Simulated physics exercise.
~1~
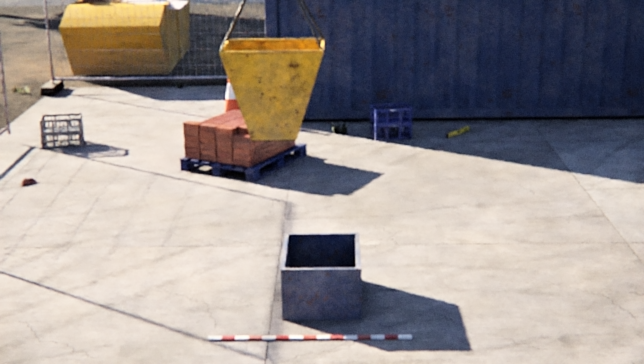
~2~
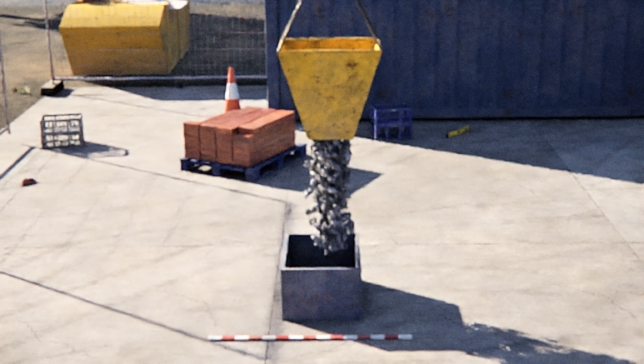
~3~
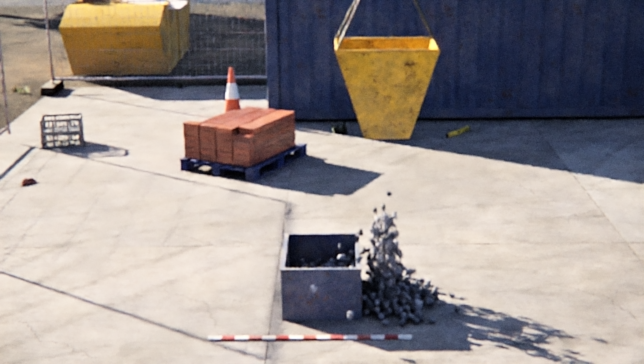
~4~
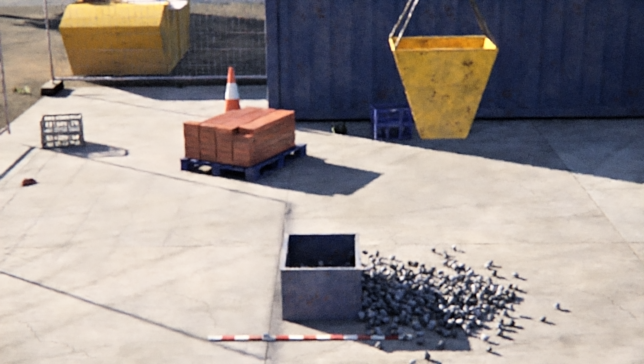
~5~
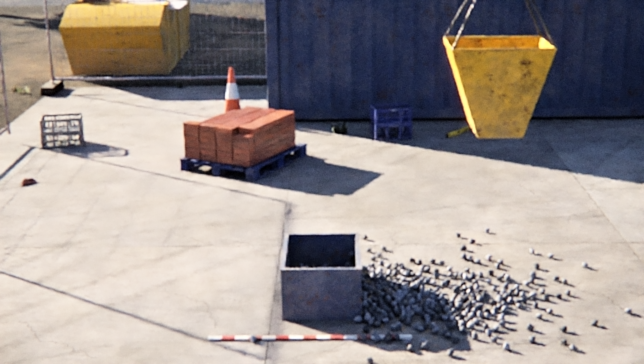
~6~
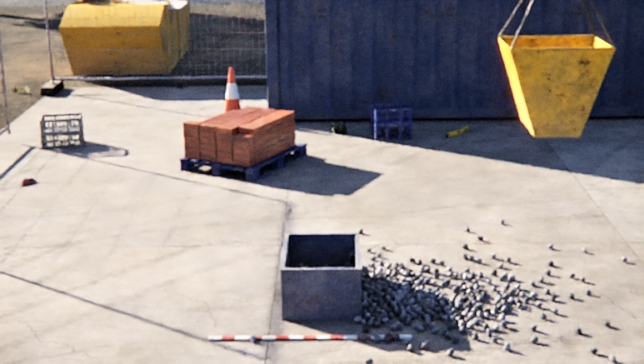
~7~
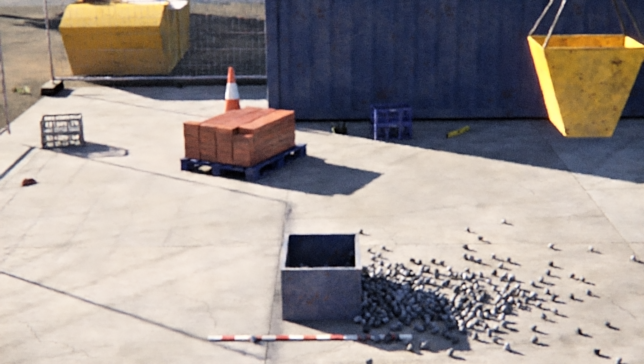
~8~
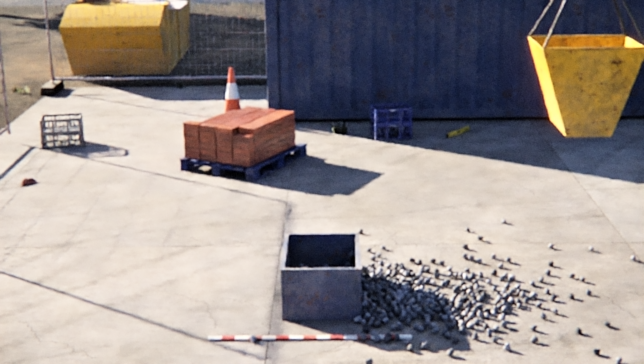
At first, a yellow crane skip hangs above a paved yard, in front of a stack of reddish blocks on a pallet, with an open grey bin and a striped staff below. As the skip travels right, grey stones pour from its bottom in a thick stream towards the bin. The skip keeps moving and empties, and the last of the stones drop past the bin's right side. They heap up there, then scatter across the concrete. The empty skip carries on right and stops, leaving somewhat under half the stones in the bin and the rest spread beside it.
